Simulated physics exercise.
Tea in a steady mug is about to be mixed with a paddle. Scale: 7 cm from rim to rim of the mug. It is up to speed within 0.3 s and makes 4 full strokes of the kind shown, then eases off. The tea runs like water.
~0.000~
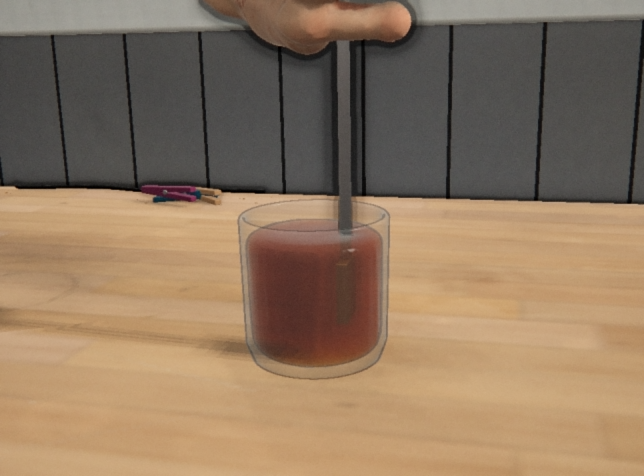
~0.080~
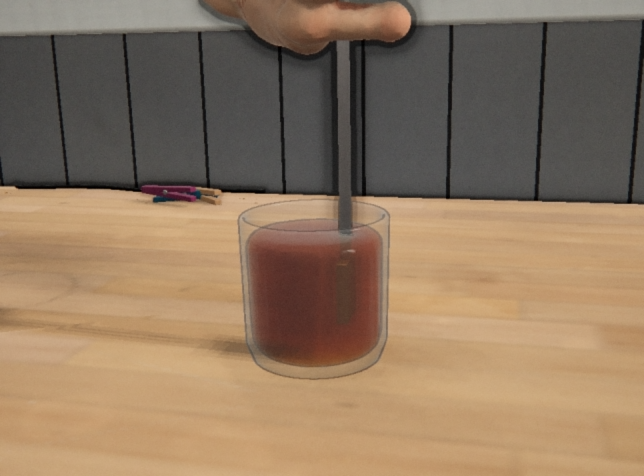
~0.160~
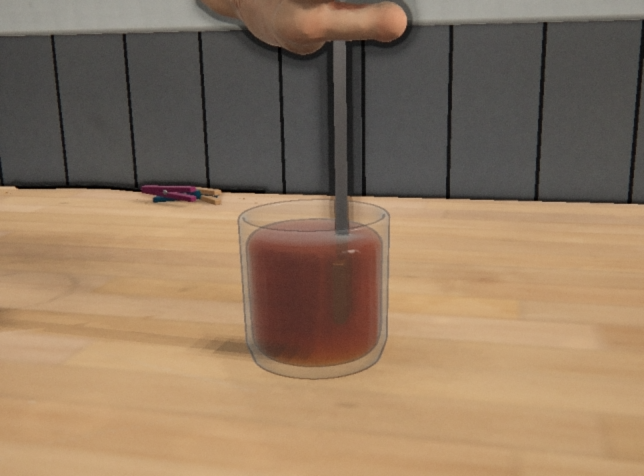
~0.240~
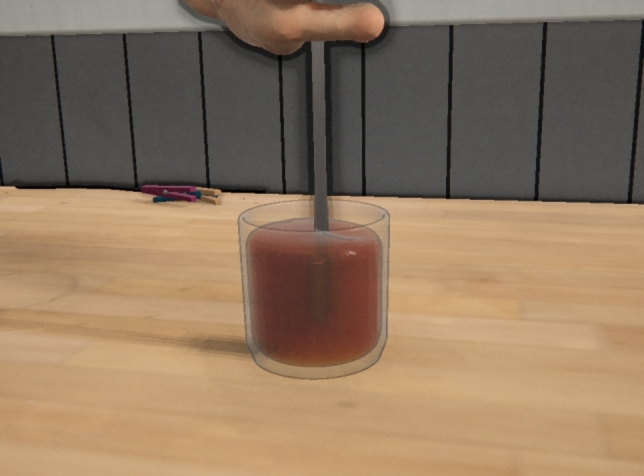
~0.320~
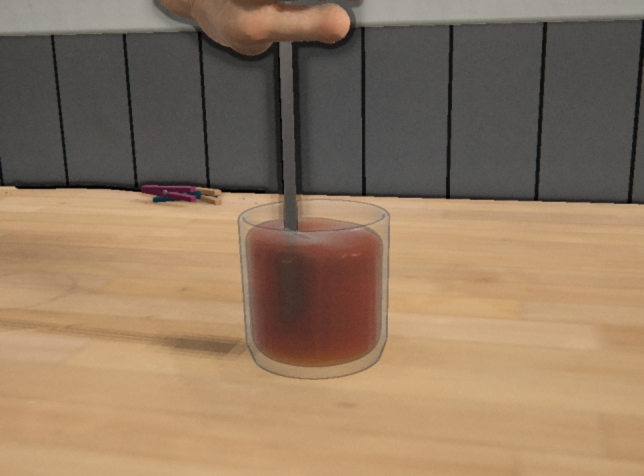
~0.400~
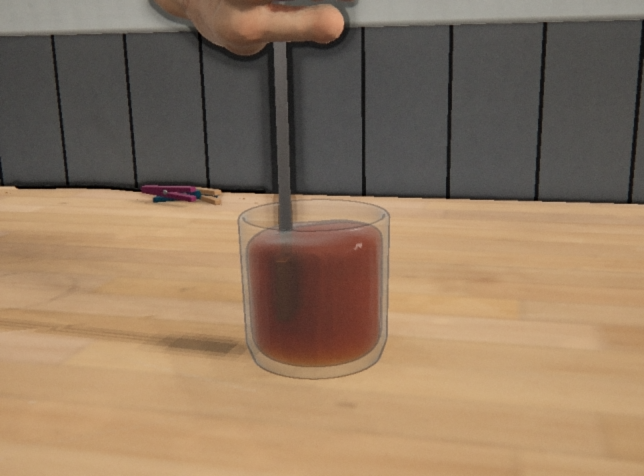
A hand moves an upright paddle from right to left through reddish-brown tea in a clear mug.
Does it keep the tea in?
This mug keeps it all.
After 0.83 s 0 ml is over the rim.
After 1.26 s 0 ml is over the rim.
After 1.69 s 0 ml is over the rim.
After 2.12 s 0 ml is over the rim.
In the end 0 ml is over the rim.
